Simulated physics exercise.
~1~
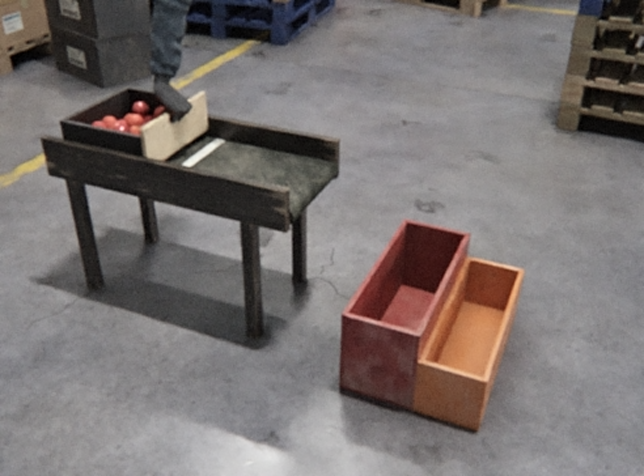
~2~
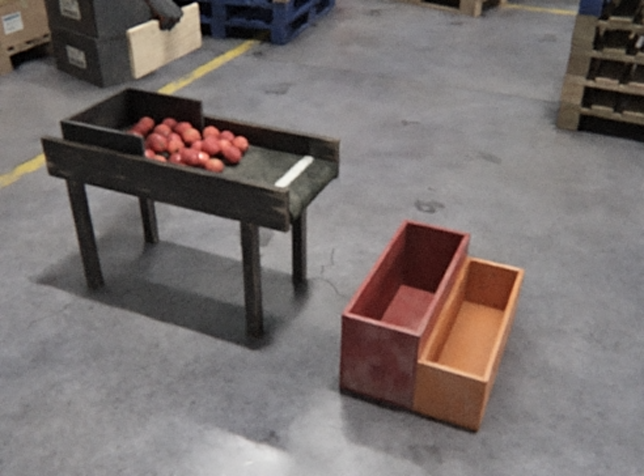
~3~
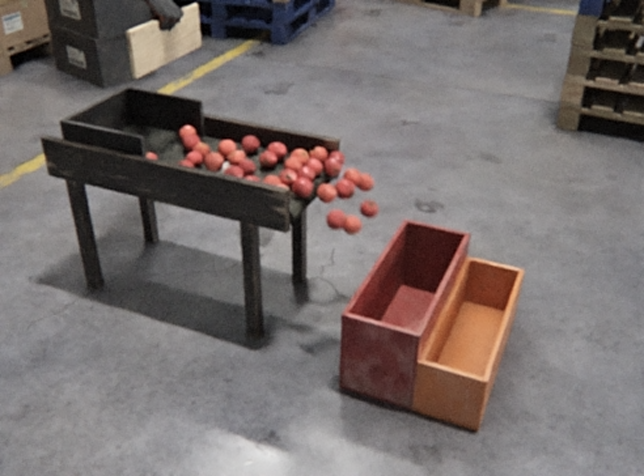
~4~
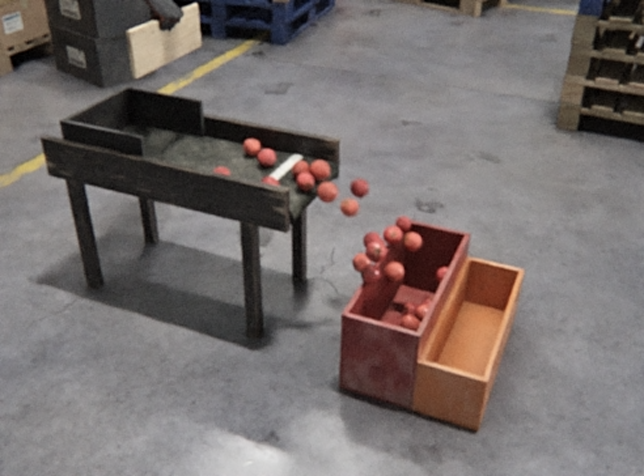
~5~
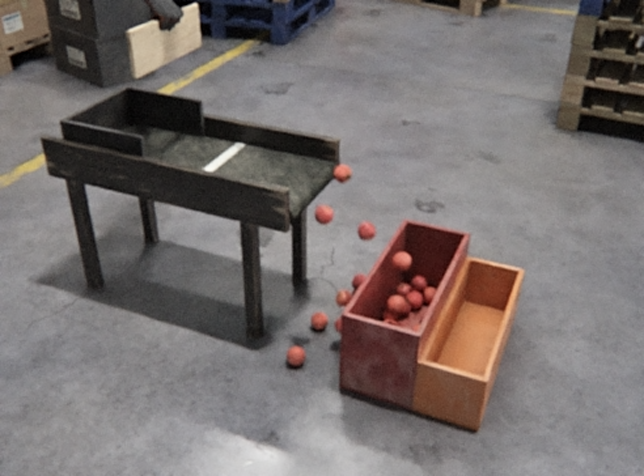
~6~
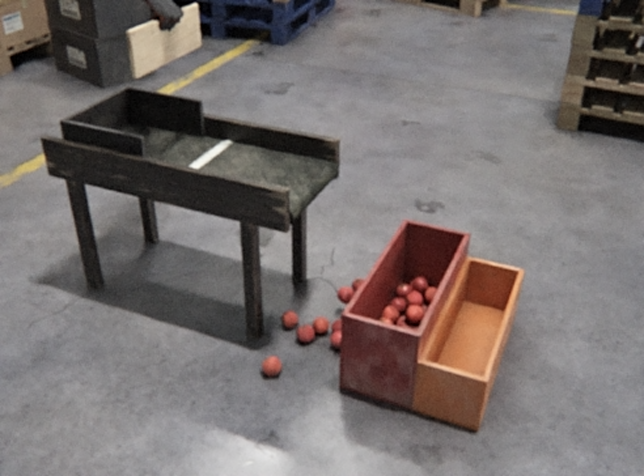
On a concrete warehouse floor, a gate is lifted from a black pen of red balls, and a striped conveyor belt carries them right and off its end, most landing in a red tub, several on the floor short of it, and none in the orange bin.
